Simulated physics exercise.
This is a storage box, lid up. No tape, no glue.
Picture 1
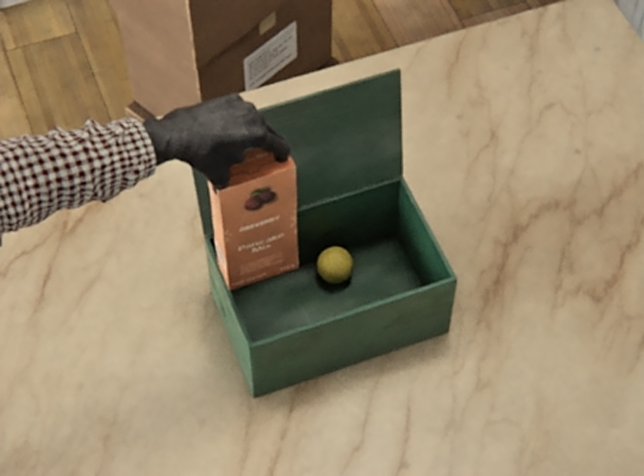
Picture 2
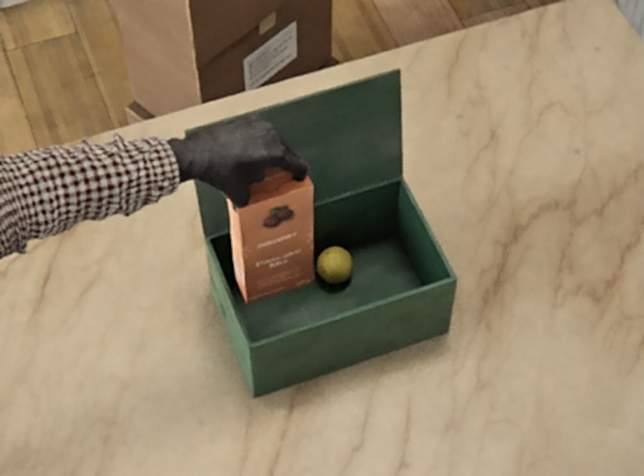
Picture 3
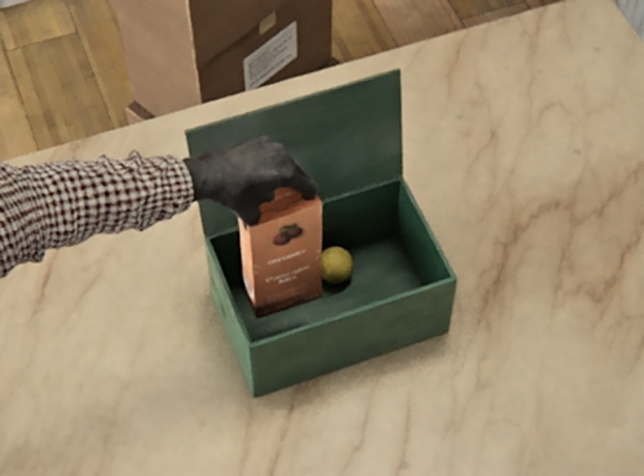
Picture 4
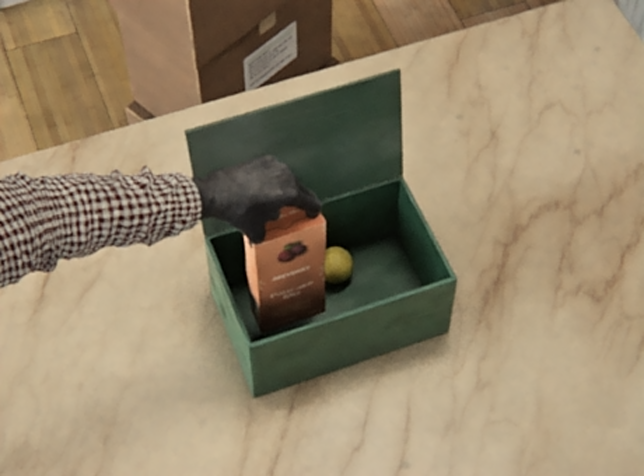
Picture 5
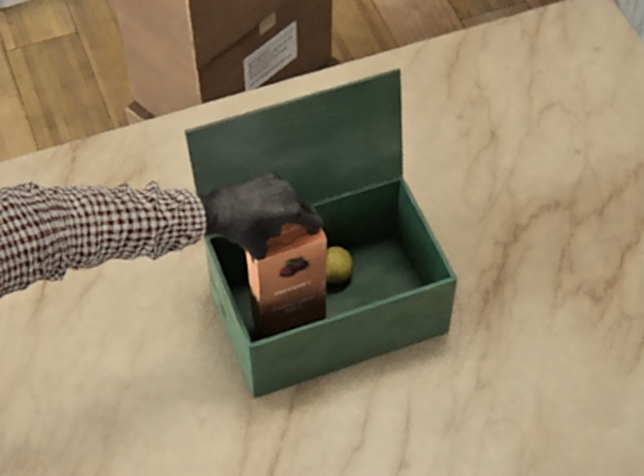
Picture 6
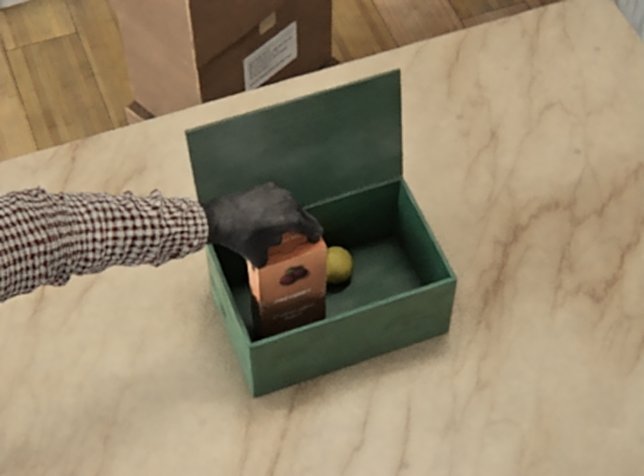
A black-gloved hand lowers an orange packet into a green box beside a yellow lemon.
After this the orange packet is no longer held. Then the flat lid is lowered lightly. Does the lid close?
Outcome: The lid will not close.
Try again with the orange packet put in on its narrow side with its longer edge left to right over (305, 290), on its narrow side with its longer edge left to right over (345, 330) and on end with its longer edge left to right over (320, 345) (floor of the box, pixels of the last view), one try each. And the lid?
In the first case it sits on the rim; in the second case it closes; in the third case it will not close.
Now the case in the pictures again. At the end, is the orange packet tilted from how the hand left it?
The orange packet tips.
Then, 1.30 s after the last picture, lid 78° above the rim.
Then, 1.70 s after the last picture, lid 49° above the rim.
Then, 2.30 s after the last picture, lid 26° above the rim; orange packet tipped 24° from how it was near (299, 313).
At rest, lid 26° above the rim; left askew, orange packet; yellow lemon in place. Seen from the same camera at the end, orange packet near (299, 313).
